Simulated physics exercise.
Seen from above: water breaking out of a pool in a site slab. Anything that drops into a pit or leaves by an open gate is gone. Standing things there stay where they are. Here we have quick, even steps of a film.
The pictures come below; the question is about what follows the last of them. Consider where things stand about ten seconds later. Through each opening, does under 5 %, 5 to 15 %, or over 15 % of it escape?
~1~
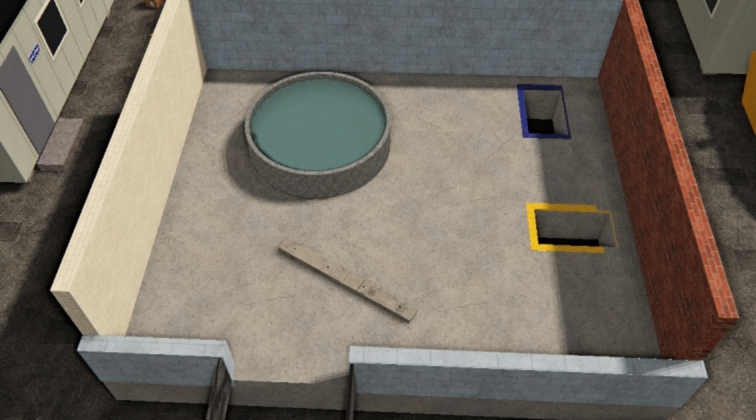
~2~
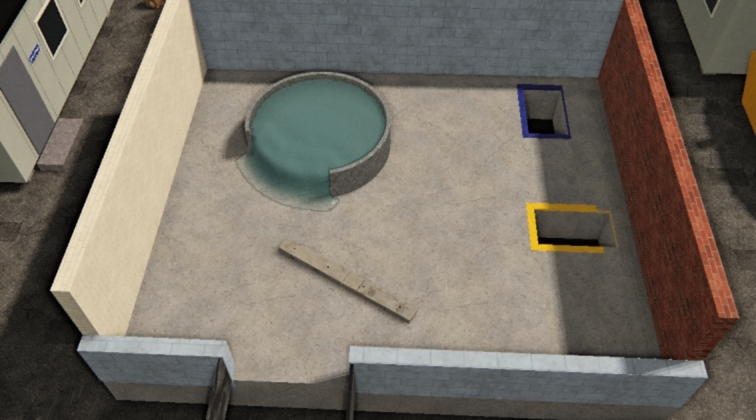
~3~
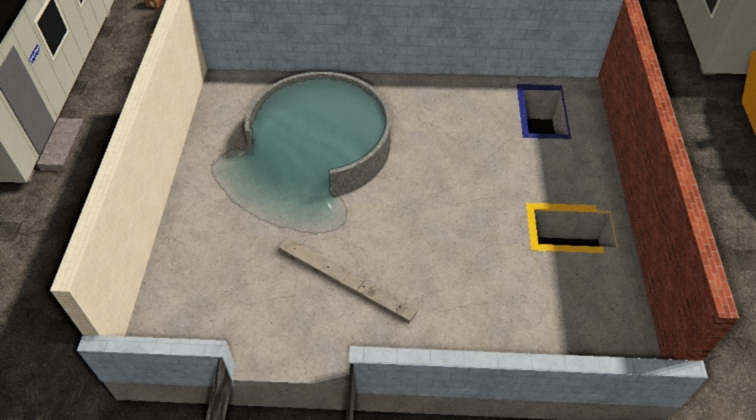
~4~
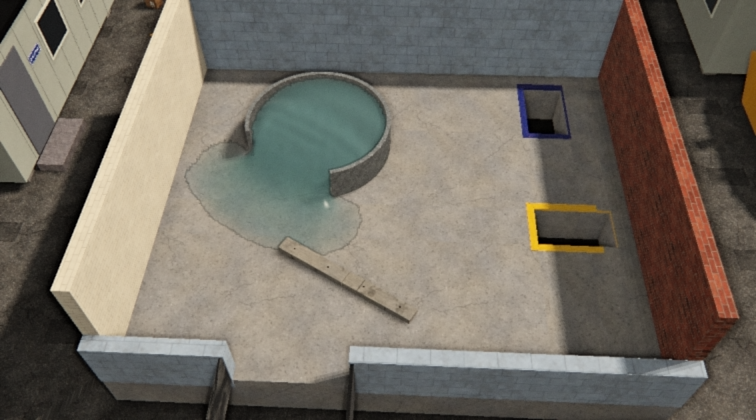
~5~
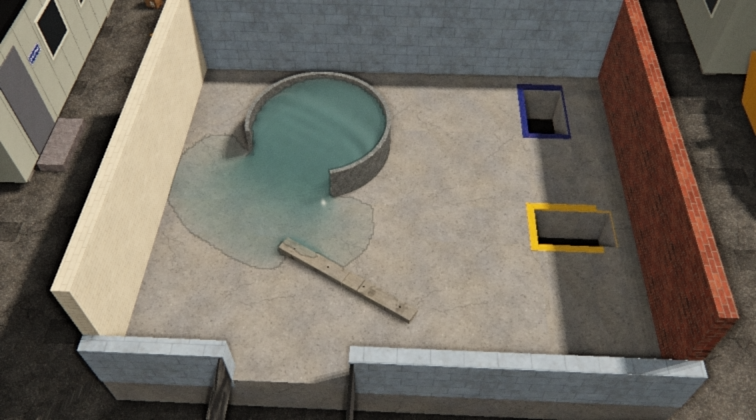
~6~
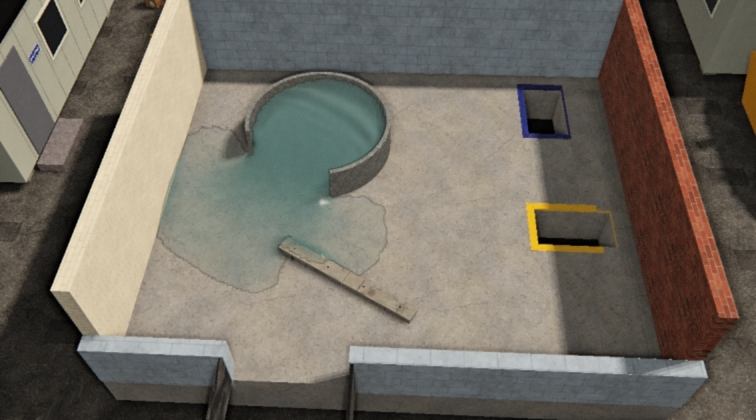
Escaping: Through the gate, over 15 %; through the yellow pit, 5 to 15 %; through the blue pit, under 5 %.
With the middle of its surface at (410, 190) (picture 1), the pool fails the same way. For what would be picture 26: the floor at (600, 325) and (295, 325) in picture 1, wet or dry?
In the order given, swamped and swamped.
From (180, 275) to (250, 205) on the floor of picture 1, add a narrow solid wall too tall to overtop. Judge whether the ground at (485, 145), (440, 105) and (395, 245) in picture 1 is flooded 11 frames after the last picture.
In the order you listed them: Unsoaked, unsoaked, soaked.
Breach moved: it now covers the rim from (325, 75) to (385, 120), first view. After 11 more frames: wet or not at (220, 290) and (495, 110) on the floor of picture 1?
Waterless, submerged.
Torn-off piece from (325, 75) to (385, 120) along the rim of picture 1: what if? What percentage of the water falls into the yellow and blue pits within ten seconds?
Lab note - share by pit: Yellow 12 %, blue 45 %.
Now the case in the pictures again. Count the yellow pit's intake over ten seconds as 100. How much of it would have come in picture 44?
Roughly 10 %.
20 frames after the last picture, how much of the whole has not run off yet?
Some 96 per cent.
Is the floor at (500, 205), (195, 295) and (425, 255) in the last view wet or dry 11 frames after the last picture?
Taking them in the order given: Spared, then swamped, then swamped.
A moment on, water covers 25 % of the floor; the gate 0 %, the yellow pit 0 %, the blue pit 0 %.
Next, water covers 35 % of the floor; the gate 0 %, the yellow pit 0 %, the blue pit 0 %.
Then, water covers 45 % of the floor; the gate 4 %, the yellow pit 0 %, the blue pit 0 %.
Later, water covers 60 % of the floor; the gate 11 %, the yellow pit 1 %, the blue pit 0 %.
In the end, water covers 80 % of the floor; the gate 20 %, the yellow pit 8 %, the blue pit 0 %.
